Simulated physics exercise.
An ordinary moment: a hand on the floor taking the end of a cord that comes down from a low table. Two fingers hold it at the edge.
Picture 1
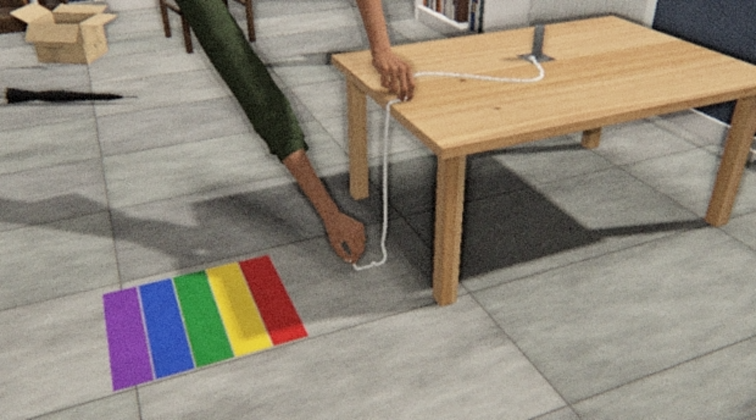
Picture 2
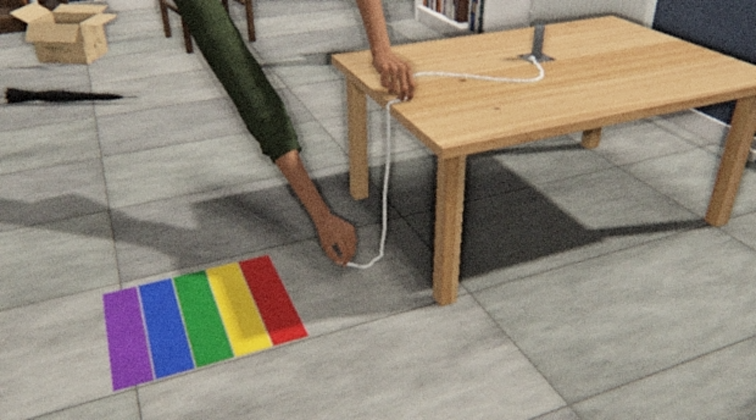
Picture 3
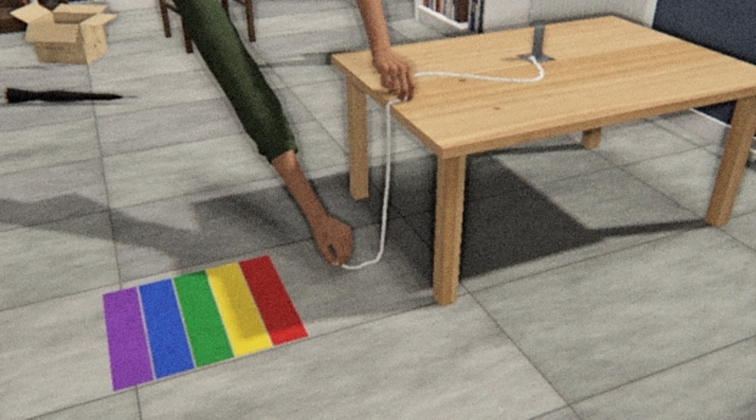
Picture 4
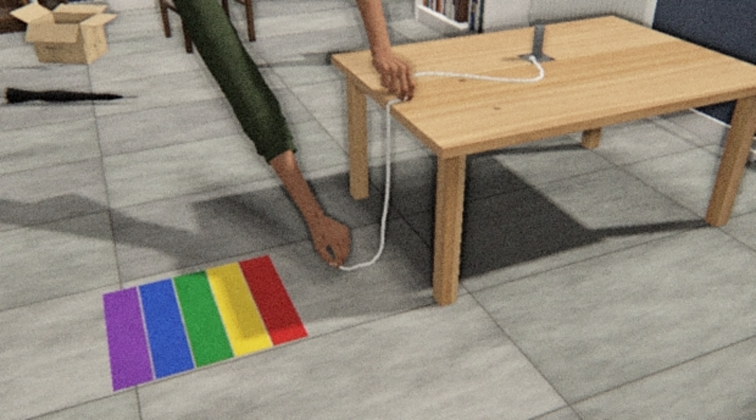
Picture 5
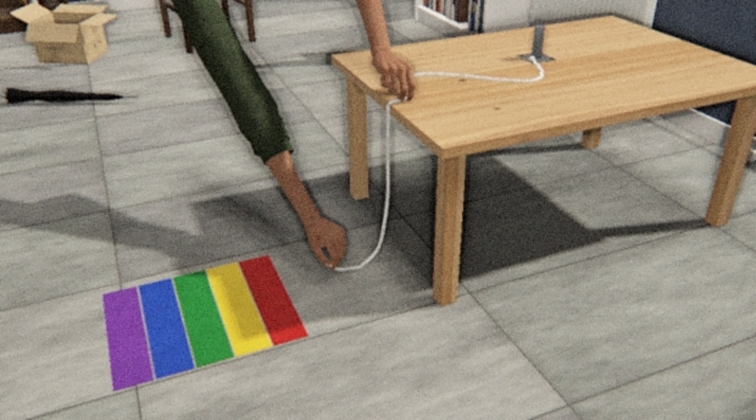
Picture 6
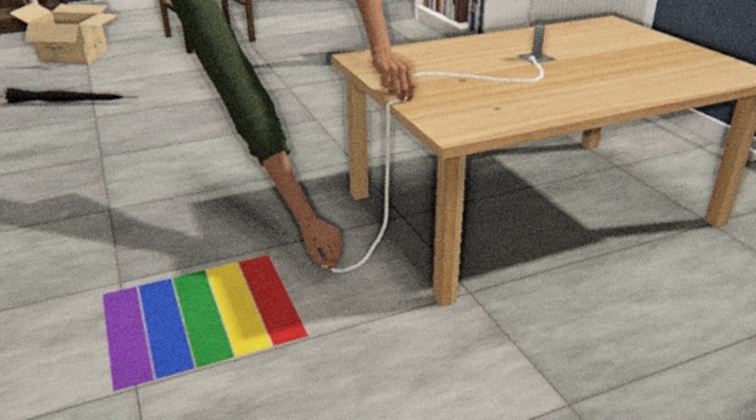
On a grey tiled floor beside a low wooden table, a hand holding the end of a white cord draws it slowly a short way left, toward a strip of coloured bands, while another hand stays on the cord at the table's edge.
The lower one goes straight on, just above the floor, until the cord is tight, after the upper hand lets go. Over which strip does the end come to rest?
Over the purple strip.
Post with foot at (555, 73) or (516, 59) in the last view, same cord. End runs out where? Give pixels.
Roughly (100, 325), then roughly (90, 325).
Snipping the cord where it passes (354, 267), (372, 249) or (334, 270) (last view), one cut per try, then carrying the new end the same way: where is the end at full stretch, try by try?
Well, that gives around (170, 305) the first time, (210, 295) the next and (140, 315) the last.
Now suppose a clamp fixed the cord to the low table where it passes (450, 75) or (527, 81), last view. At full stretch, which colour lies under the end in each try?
First try green, second try blue.
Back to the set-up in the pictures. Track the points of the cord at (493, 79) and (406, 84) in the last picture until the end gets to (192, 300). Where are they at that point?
They end up close to (443, 78) and (376, 129).
Soon after, end near (192, 300); over green.
After that, end near (146, 312); over blue.
At the stop, end near (120, 318); over purple. It gets as far as the purple strip.
